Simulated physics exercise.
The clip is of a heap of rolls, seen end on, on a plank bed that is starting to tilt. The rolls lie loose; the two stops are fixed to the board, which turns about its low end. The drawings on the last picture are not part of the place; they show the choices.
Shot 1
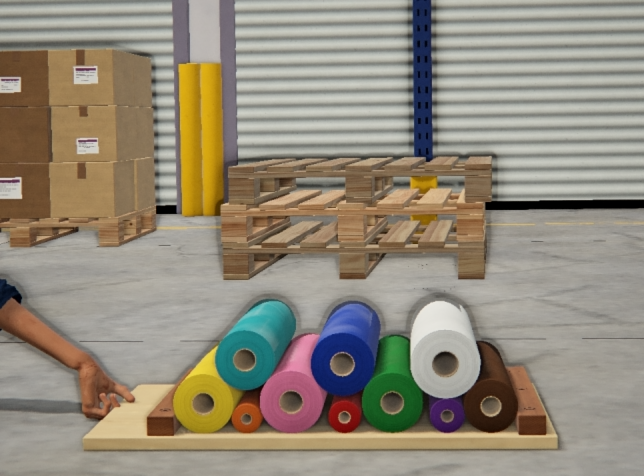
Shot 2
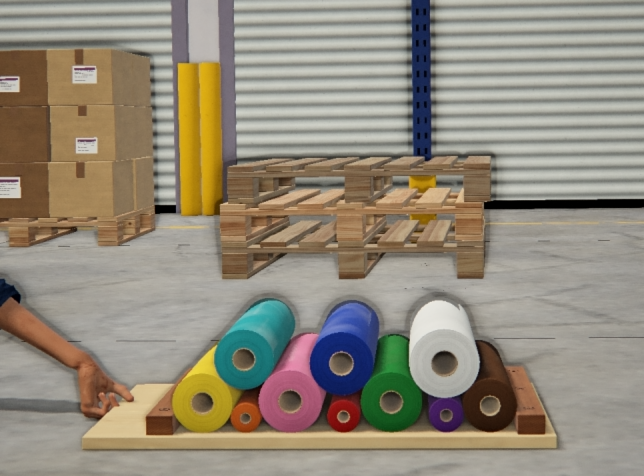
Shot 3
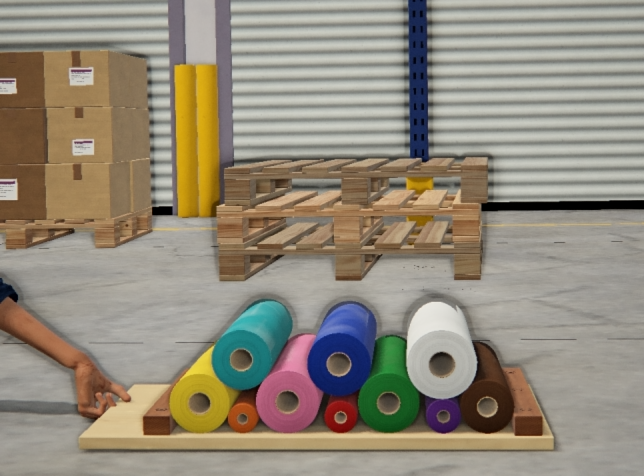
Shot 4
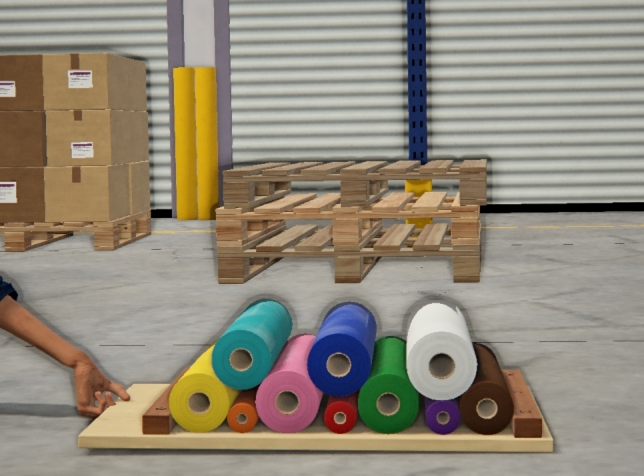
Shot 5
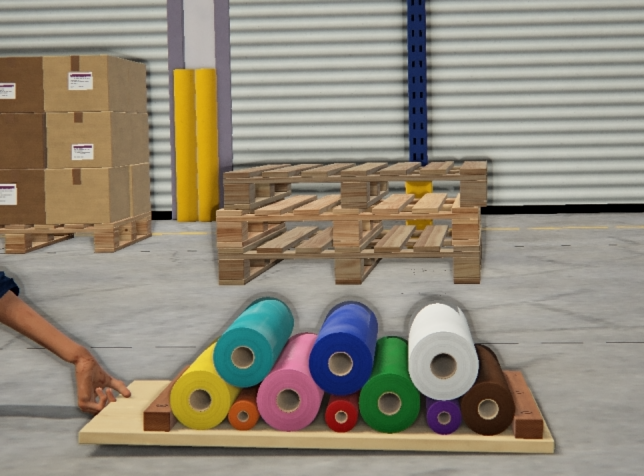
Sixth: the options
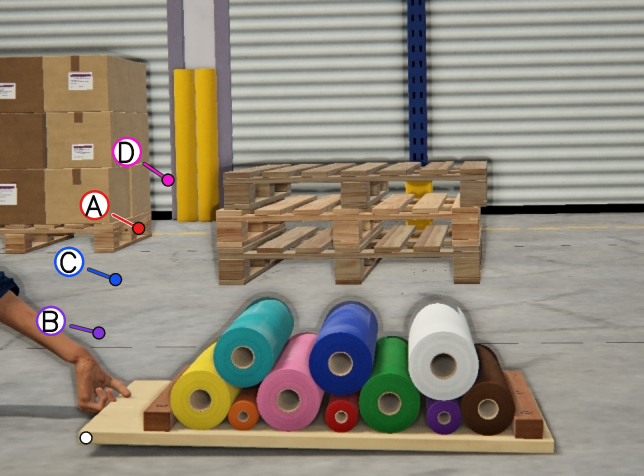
The clip opens on a heap of loose, colourful rolls seen end on, lying between two wooden blocks on a plank bed in a warehouse. A hand grips the board's left end as it begins a barely visible tilt, and the rolls keep their places in the heap.
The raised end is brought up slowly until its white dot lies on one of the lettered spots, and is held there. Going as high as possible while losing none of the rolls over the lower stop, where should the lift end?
The last mark within the limit is D.
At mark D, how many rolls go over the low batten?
The count is none.
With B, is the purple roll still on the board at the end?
The purple roll: Yes.
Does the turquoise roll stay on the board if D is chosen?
The turquoise roll: Yes.
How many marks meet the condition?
The number is four.
On the marked copy, A at (139, 228); B at (99, 333); C at (116, 280); D at (168, 180); the white dot at (86, 438).
With D. Early on, board at 20°.
Further on, board at 36°.
At the end, board at 36°, none over the low batten.
As for the rest, A none over the low batten; B none over the low batten; C none over the low batten.
